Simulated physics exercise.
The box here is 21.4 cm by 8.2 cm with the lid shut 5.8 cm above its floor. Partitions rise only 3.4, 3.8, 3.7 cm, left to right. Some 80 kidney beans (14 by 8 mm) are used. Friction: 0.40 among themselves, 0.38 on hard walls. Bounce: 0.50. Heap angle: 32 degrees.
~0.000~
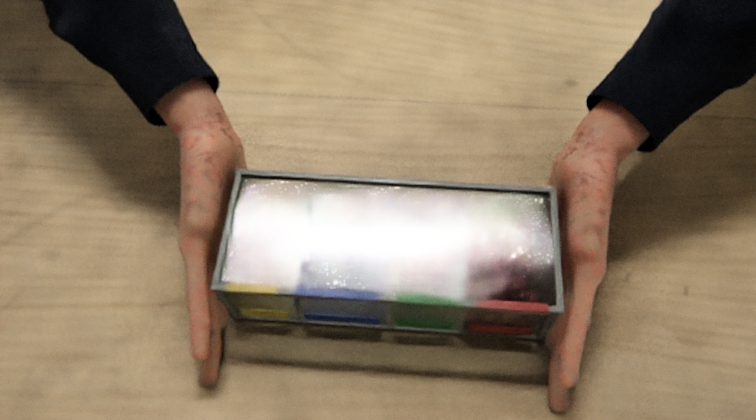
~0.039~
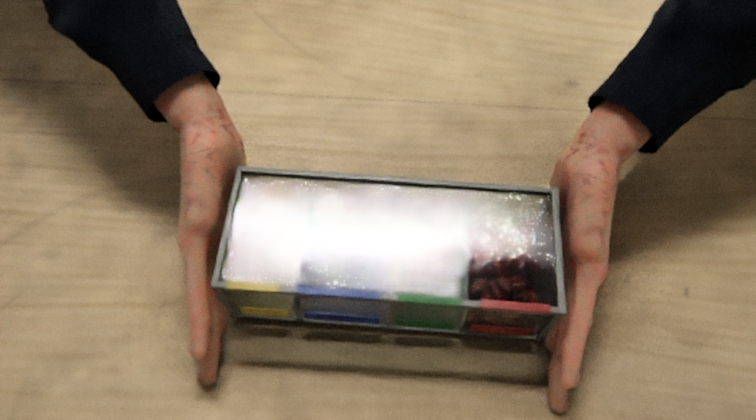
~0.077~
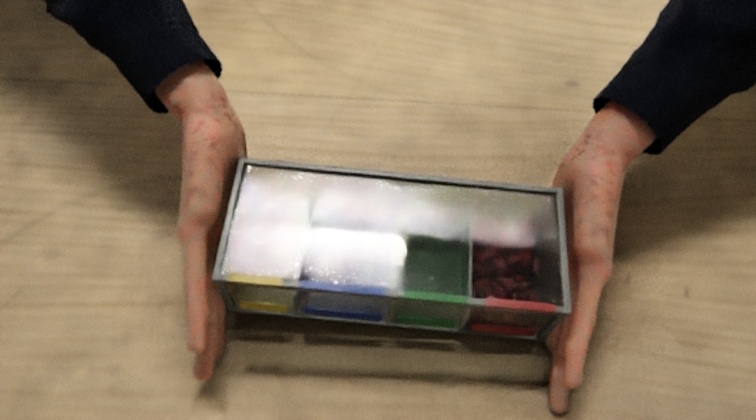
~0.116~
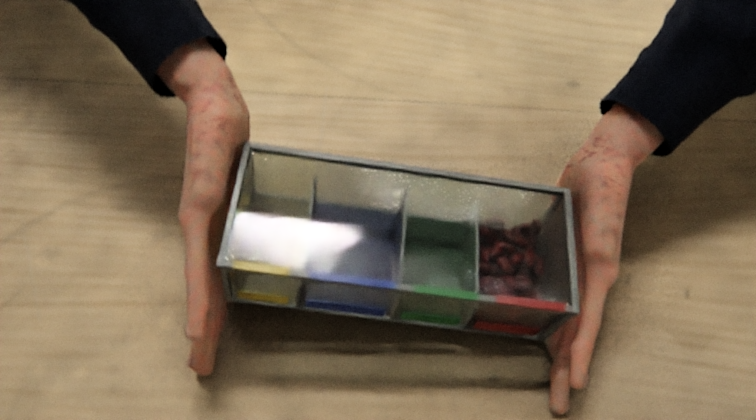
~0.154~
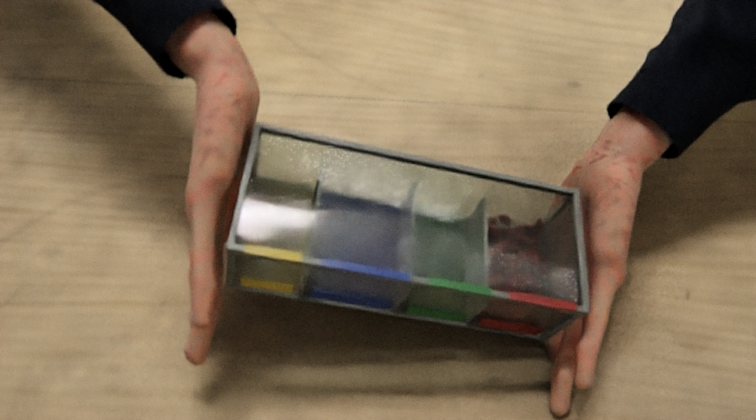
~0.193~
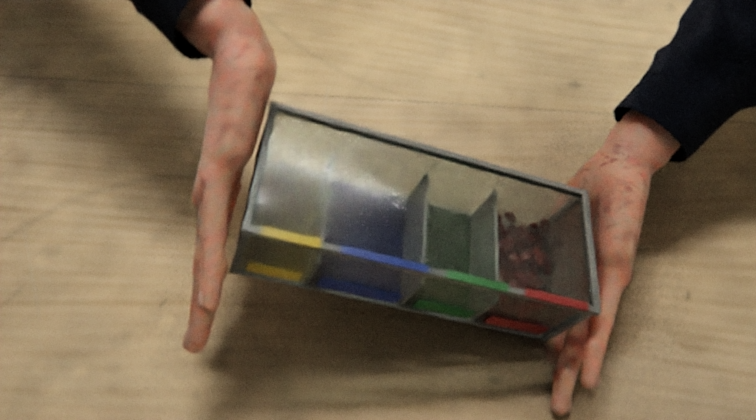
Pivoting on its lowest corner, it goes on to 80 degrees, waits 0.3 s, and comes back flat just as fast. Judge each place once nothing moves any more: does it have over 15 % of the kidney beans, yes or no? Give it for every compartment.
Red compartment: Yes, blue compartment: No, green compartment: No, yellow compartment: No.
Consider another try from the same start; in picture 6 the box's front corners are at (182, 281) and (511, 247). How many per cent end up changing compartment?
Roughly 55 per cent.
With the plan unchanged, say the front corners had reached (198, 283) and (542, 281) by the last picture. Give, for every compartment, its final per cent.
Per cent at the end: Red 85; blue 0; green 5; yellow 10.
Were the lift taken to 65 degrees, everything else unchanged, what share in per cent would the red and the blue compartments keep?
Then red would end with 100 per cent and blue with 0 per cent.
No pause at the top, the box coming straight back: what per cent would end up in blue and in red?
That would leave blue with 0 percent and red with 100 percent.
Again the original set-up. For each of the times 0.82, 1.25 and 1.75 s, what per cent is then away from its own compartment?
0, 0, 0.
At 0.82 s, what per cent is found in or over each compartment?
You'd find red at 100, blue at 0, green at 0 and yellow at 0 per cent.
Then, at 0.82 s, tilt 80 degrees; red 100 %.
After 1.25 s, tilt 43 degrees; red 100 %.
After 1.75 s, tilt 0 degrees; red 100 %.
By 2.1 s all is still; red 100 %, blue 0 %, green 0 %, yellow 0 %.
